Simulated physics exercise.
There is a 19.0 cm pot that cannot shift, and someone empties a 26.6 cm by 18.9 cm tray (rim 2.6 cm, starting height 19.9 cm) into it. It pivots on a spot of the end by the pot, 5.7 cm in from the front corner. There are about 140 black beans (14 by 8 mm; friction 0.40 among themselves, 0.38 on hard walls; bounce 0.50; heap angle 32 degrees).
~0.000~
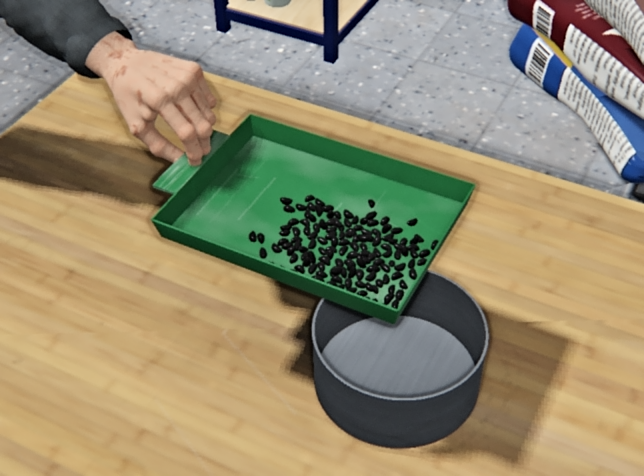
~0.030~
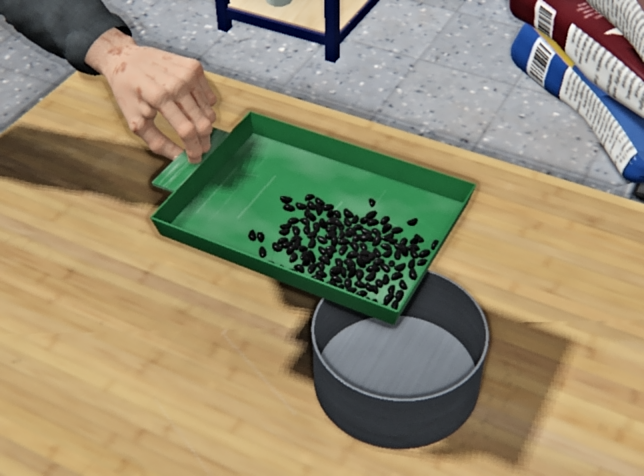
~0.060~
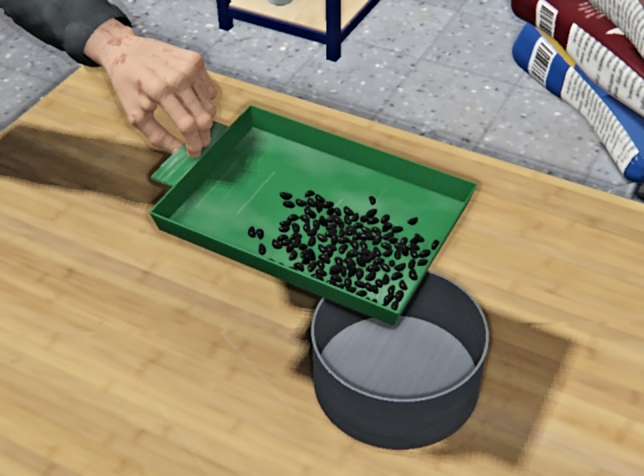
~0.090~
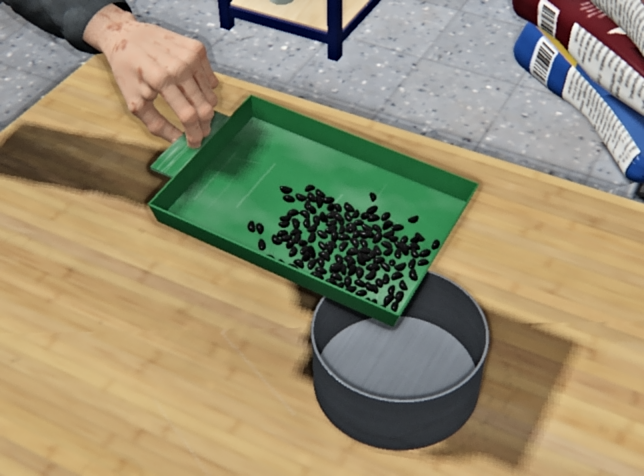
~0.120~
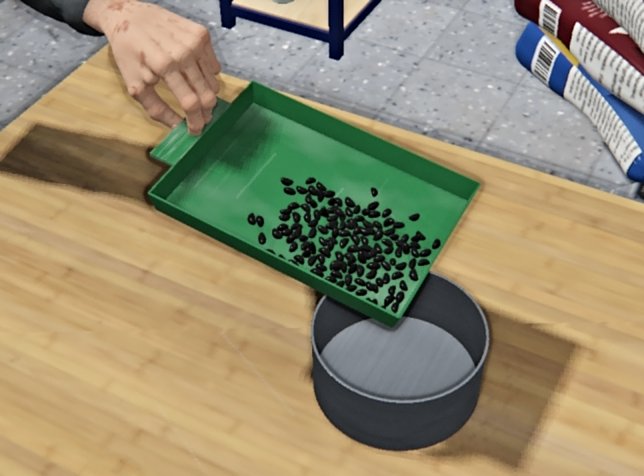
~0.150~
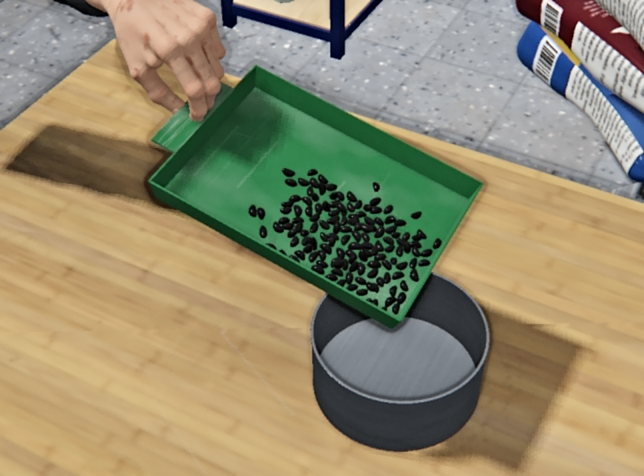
To begin with, a hand at the left holds a green tray of black beans level over a wooden table, its near right corner above a dark gray pot. The hand then lifts the handle end, slowly at first and then faster, tilting the tray toward the pot while the beans stay bunched near the lower end.
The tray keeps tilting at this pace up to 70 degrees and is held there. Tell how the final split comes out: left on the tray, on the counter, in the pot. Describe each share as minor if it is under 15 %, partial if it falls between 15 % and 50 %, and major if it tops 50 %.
Left on the tray - major; counter - partial; pot - minor.
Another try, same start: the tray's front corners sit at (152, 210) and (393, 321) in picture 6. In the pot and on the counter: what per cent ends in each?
Final per cent - pot 0, counter 40.
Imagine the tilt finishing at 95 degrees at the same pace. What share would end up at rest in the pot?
Result: Close to 10 %.
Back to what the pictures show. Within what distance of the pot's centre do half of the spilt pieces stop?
I'd say close to 20 centimetres.
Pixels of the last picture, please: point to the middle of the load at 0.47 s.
Load centre est.: (399, 257) px.
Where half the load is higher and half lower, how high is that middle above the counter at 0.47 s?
Around 24 cm up.
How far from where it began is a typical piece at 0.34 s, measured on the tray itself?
It has moved some 1 cm from its start.
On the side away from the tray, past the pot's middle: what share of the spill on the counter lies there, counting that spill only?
Around 100 in a hundred.
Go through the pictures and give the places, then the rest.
The first picture shows tray tilt 0 degrees, front corners at (158, 218) and (395, 305); middle of the pieces at (343, 251); pot at (400, 328).
The second picture shows tray tilt 1 degrees, front corners at (158, 216) and (395, 306); middle of the pieces at (343, 250).
The third picture shows tray tilt 2 degrees, front corners at (157, 211) and (395, 307); middle of the pieces at (343, 249).
The fourth picture shows tray tilt 5 degrees, front corners at (156, 203) and (396, 309), lowest corner right front; middle of the pieces at (343, 246).
The fifth picture shows tray tilt 9 degrees, front corners at (156, 192) and (397, 311), lowest corner right front; middle of the pieces at (343, 243).
The sixth picture shows tray tilt 14 degrees, front corners at (157, 180) and (398, 314), lowest corner right front; middle of the pieces at (345, 239); pot at (400, 330). Its pace works out near 155 degrees a second.
Then, at 0.34 s, tilt 43 degrees; the tray holds 100 %, the pot 0 %.
After 0.47 s, tilt 63 degrees; the tray holds 100 %, the pot 0 %.
After 0.73 s, tilt 70 degrees; the tray holds 70 %, the pot 0 %.
In the end, at 2.3 s, tray 60 %, counter 35 %, pot 5 %.
